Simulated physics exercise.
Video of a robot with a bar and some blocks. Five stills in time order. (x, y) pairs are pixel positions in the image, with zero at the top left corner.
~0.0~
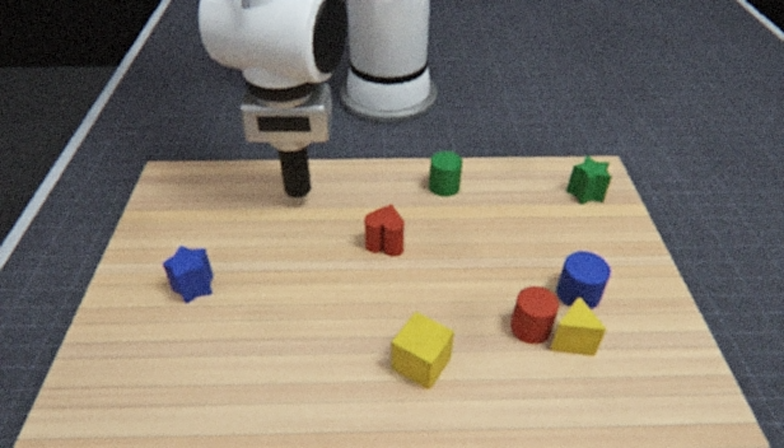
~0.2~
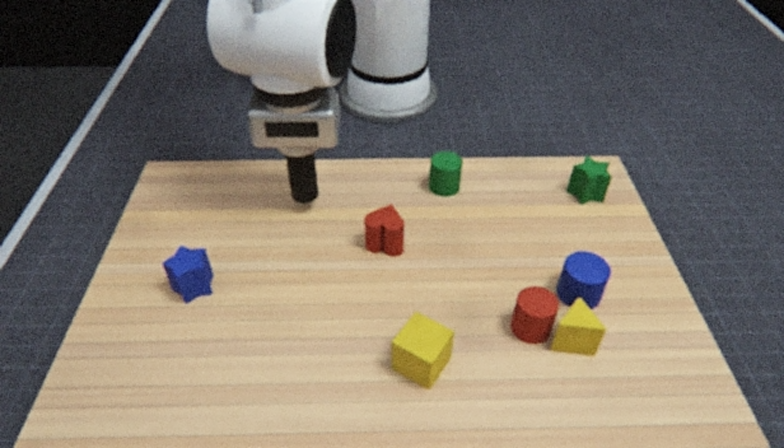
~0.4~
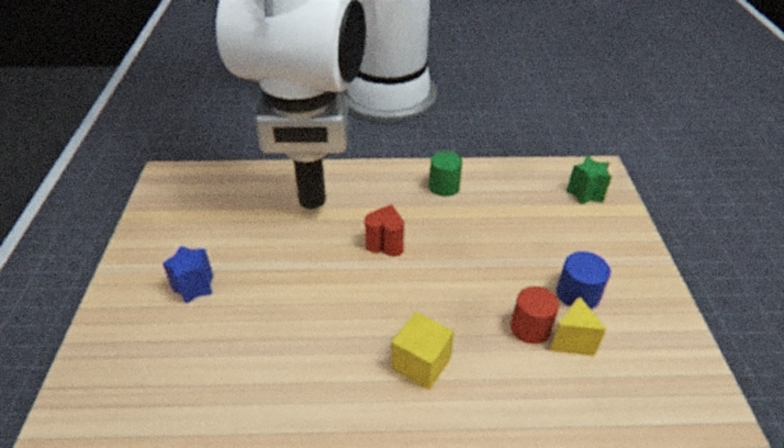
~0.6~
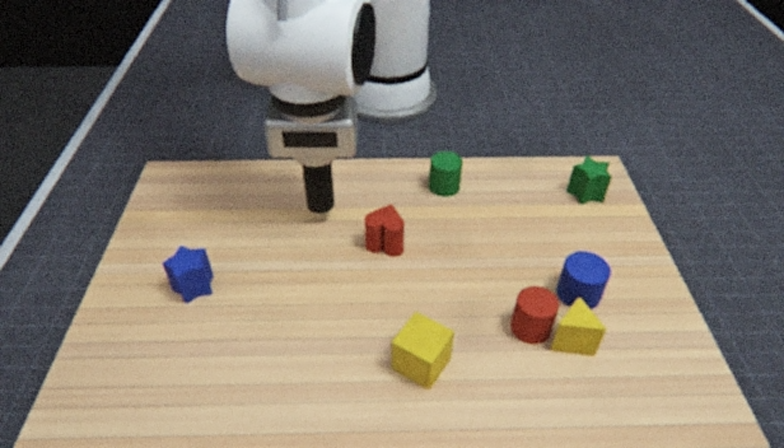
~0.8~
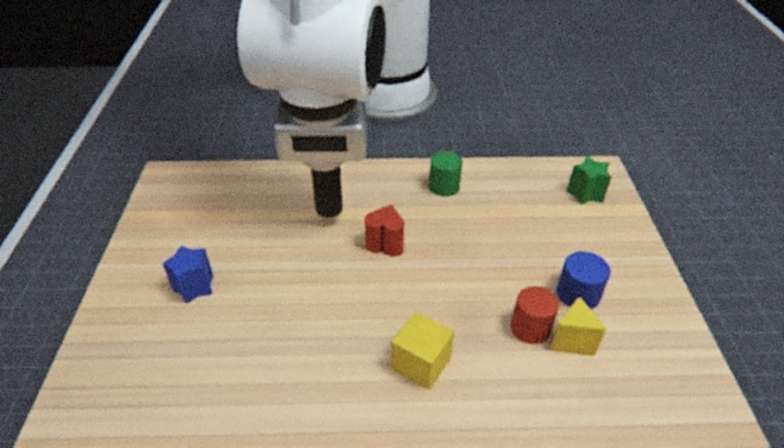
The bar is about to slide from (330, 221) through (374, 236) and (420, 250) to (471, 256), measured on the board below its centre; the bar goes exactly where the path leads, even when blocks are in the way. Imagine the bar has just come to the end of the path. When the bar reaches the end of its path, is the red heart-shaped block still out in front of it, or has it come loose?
It lies beside or behind the bar.
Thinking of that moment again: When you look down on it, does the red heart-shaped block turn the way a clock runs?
The answer is yes.
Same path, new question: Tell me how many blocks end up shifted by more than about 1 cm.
The push will move one block.
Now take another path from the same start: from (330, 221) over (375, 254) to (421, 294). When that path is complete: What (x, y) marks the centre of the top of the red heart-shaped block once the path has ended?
At pixel (419, 229).
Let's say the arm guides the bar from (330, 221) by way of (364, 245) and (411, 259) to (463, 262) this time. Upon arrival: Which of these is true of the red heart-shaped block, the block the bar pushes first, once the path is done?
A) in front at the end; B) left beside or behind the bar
The answer is B.
What follows on the original path. One third of the way, bar at (374, 223); red heart-shaped block at (397, 222).
Two thirds of the way, bar at (421, 238); red heart-shaped block at (444, 239).
At the end, bar at (473, 243); red heart-shaped block at (467, 250), turned 30° clockwise.
